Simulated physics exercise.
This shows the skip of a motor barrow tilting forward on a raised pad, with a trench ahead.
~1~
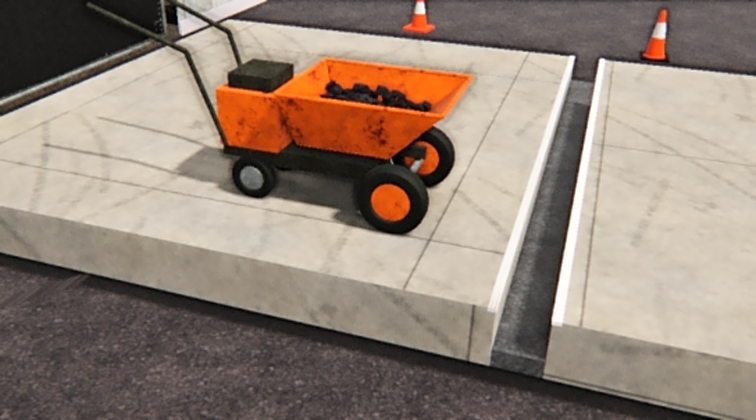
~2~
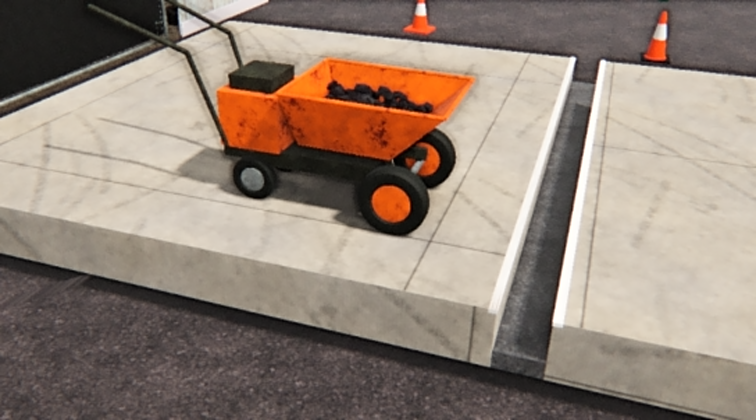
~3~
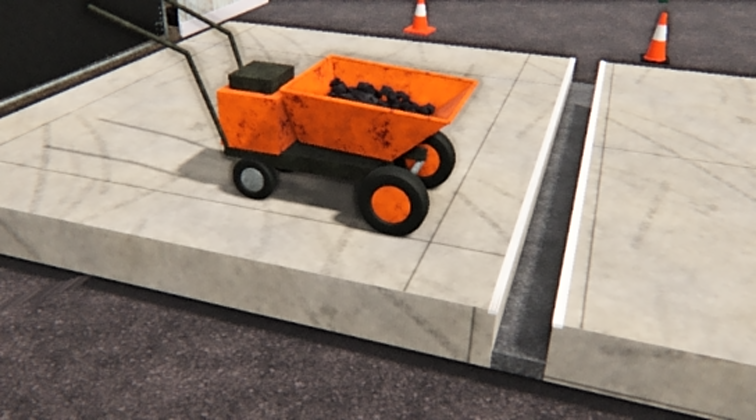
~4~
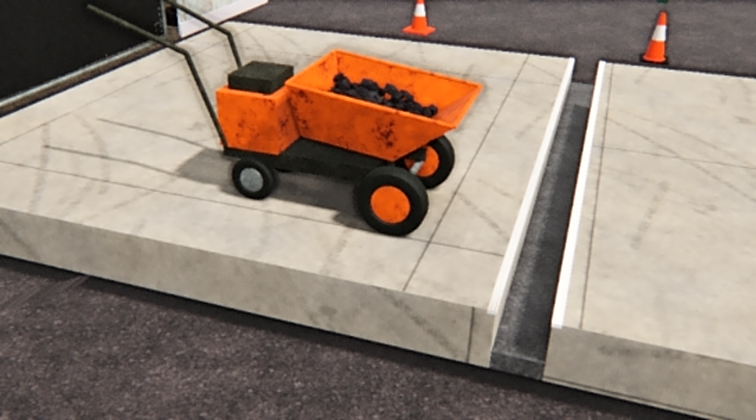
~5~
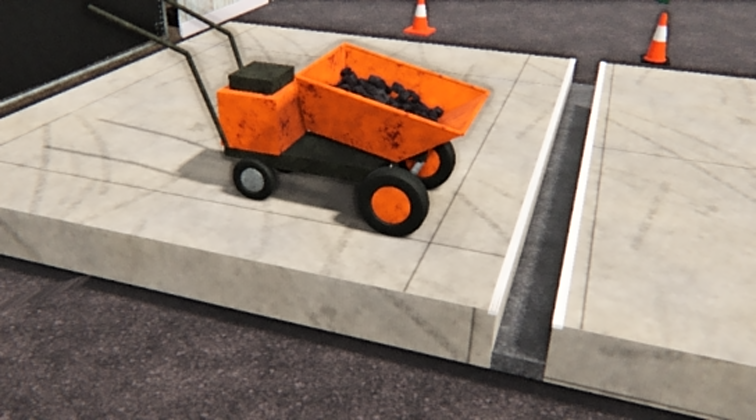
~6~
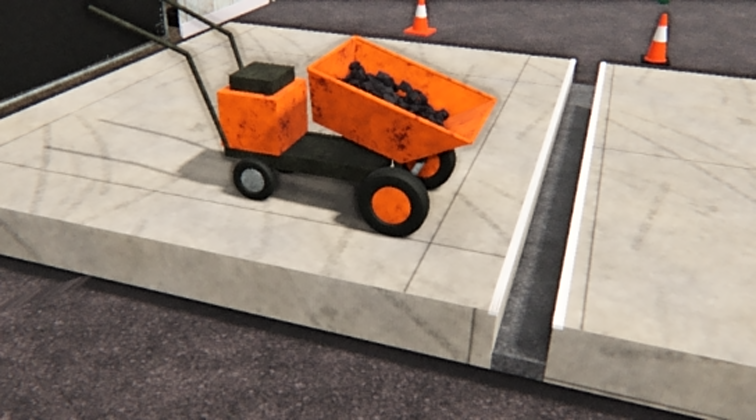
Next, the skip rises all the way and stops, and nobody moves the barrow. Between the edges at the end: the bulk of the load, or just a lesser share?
Largely in.
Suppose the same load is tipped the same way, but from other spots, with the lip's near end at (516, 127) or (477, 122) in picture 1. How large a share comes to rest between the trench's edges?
About 0 %, then 80 %.
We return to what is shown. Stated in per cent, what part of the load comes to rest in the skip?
Roughly 5 per cent.
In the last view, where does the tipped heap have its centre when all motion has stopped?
Last view, resting centre - approx. (539, 257).
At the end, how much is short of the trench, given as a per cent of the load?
It works out to close to 10 per cent.
Shortly afterwards, skip tipped steeply; the whole lot in the skip.
Next, skip tipped right over; near two thirds in the skip; a little short of the trench; near a quarter in or heaped over the trench.
Some moments later, skip tipped right over; a little in the skip; a little short of the trench; the bulk in or heaped over the trench; only a few beyond it.
In the end, skip tipped right over; a little in the skip; a little short of the trench; the bulk in or heaped over the trench; only a few beyond it.
